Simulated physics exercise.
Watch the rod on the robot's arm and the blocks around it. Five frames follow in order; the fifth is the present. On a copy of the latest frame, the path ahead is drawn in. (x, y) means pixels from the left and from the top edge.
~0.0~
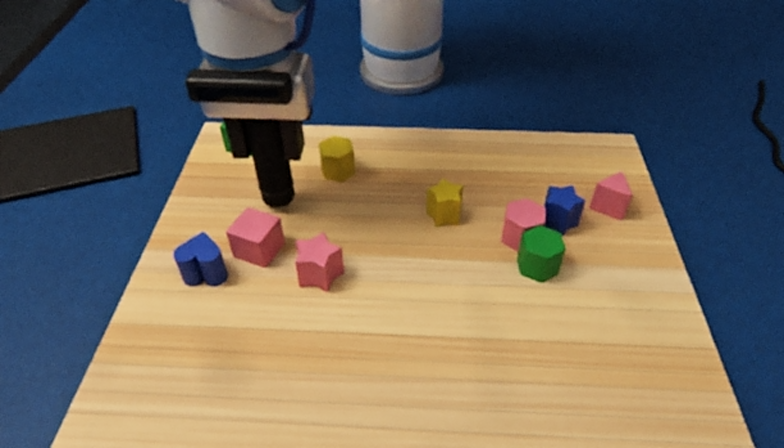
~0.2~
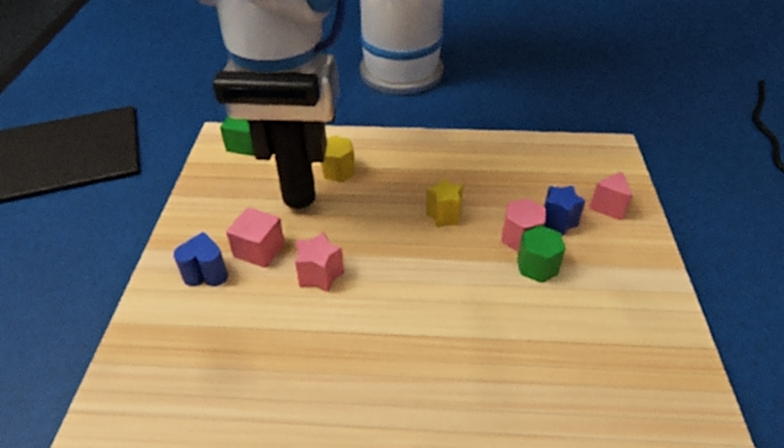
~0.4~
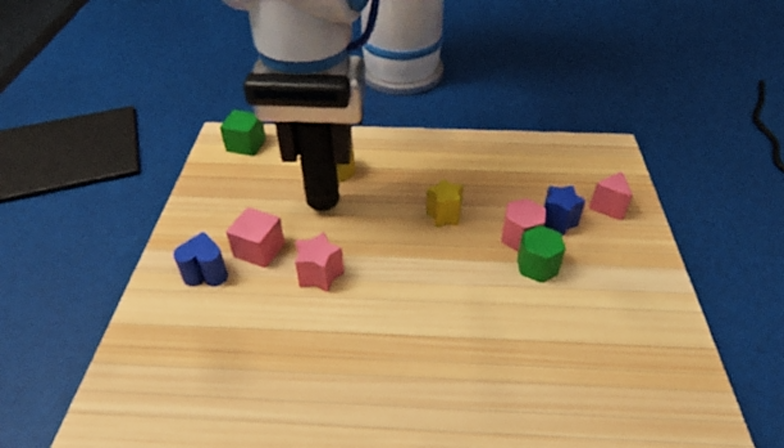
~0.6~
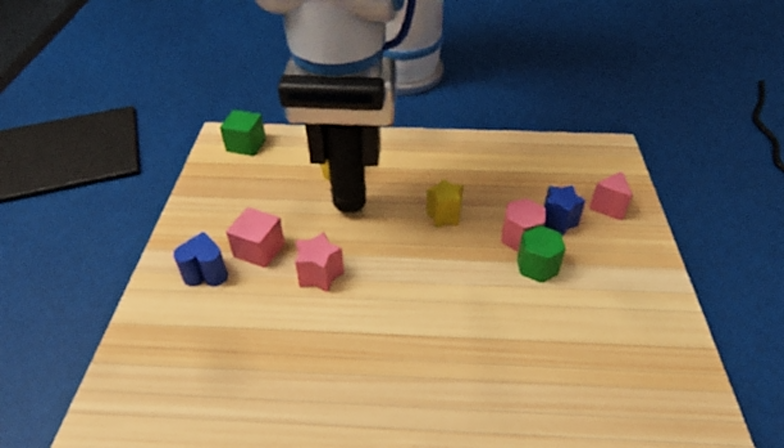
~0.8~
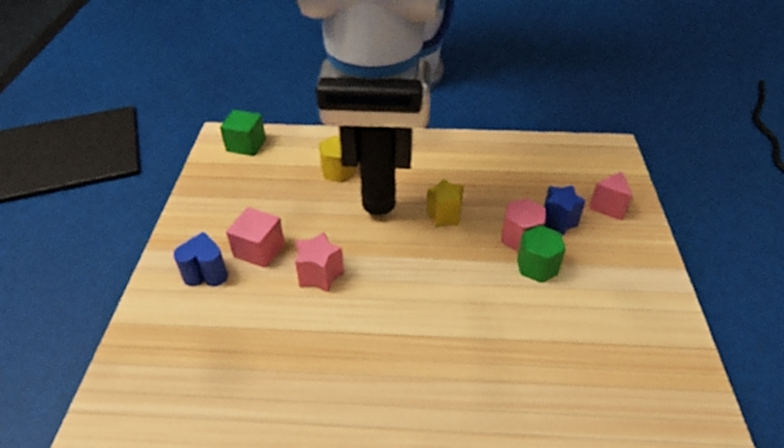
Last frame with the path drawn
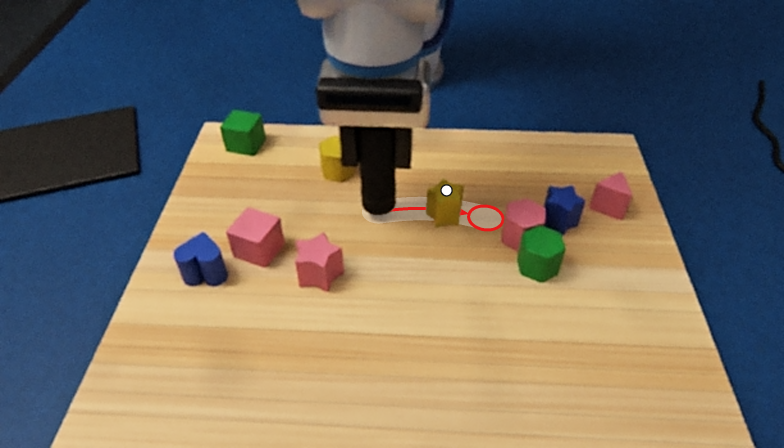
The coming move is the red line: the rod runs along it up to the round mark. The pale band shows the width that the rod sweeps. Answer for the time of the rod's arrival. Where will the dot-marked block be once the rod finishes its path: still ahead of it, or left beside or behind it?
It remains before the rod.
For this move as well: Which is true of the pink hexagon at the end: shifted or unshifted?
That block ends up displaced.
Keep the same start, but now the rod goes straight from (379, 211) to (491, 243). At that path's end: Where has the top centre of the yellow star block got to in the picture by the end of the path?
Top centre: (475, 189).
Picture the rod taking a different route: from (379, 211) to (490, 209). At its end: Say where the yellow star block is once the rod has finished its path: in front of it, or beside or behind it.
That block remains ahead.
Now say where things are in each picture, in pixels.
Rod's lower end (278, 197); yellow star block (447, 190); pink hexagon (526, 212); green hexagon (544, 241); blue star block (565, 196), in the first frame.
Rod (299, 198); blocks still, in the second frame.
Rod (323, 200); blocks still, in the third frame.
Rod (349, 202); blocks still, in the fourth frame.
Rod (379, 204); yellow star block (447, 190); pink hexagon (526, 212); green hexagon (544, 241); blue star block (565, 196), in the fifth frame.
Drawn move, from (379, 211) over (432, 209) to (486, 218); the dot is on the yellow star block.
What follows on the original path. One third of the way, rod (415, 201); yellow star block (451, 191).
Two thirds of the way, rod (451, 204); yellow star block (486, 199), turned 30° clockwise.
At the end, rod (487, 211); yellow star block (525, 205), turned 25° clockwise; pink hexagon (557, 219), turned 15° clockwise; green hexagon (552, 248), turned 35° clockwise; blue star block (572, 196), turned 20° anticlockwise.
